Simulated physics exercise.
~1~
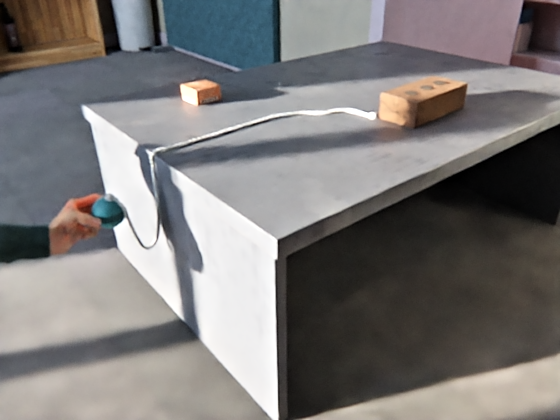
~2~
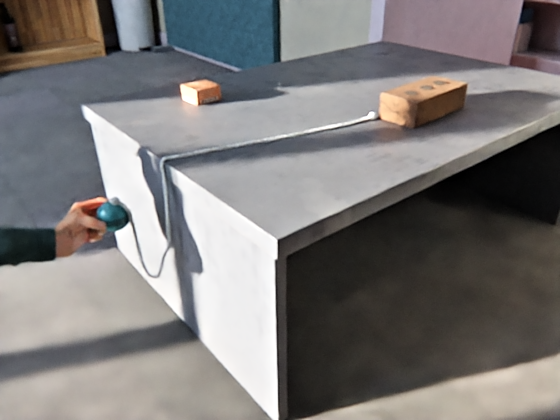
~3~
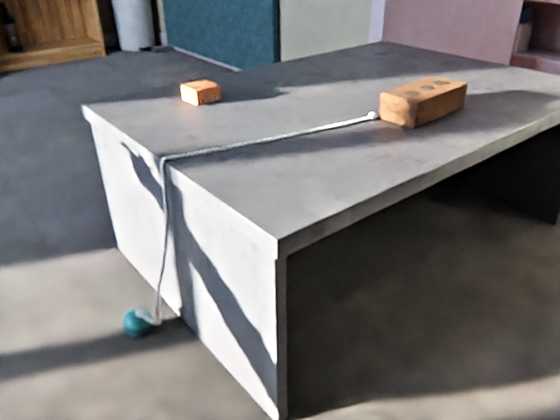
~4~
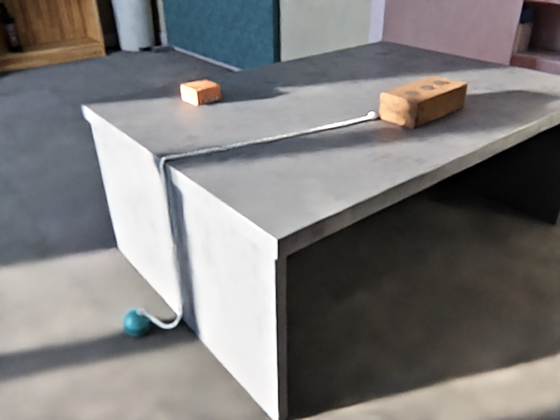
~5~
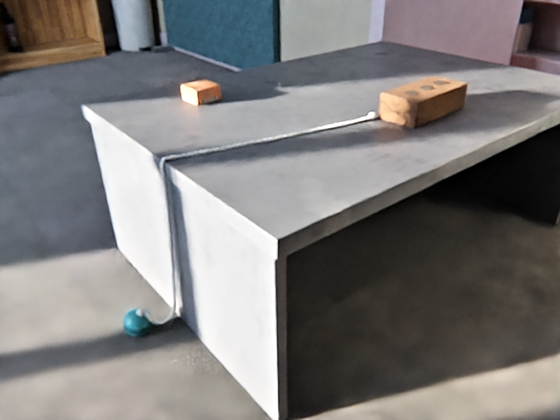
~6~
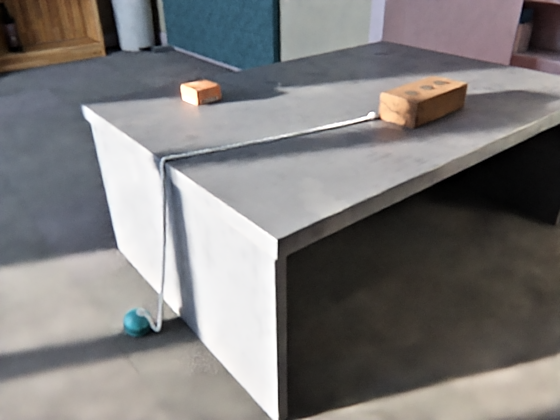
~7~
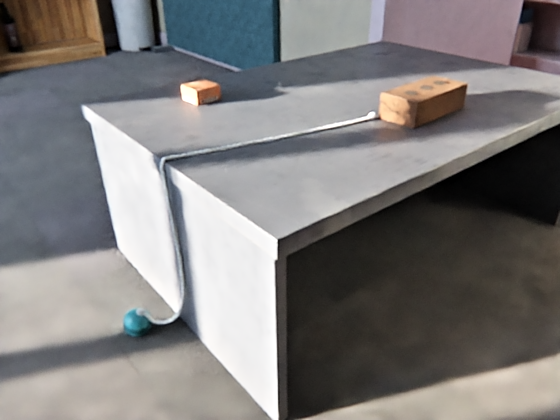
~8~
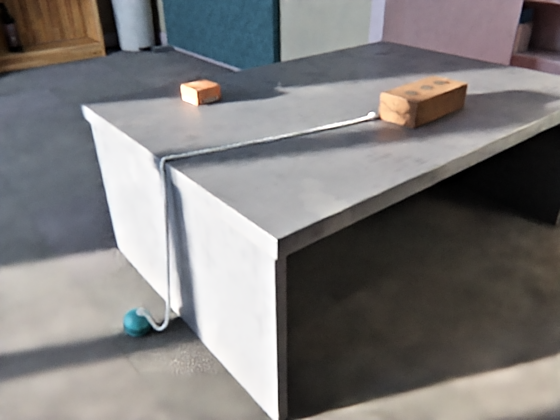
Turquoise ball on a pale cord dropping from a hand past a desk's end to the floor, brick and orange box staying still.
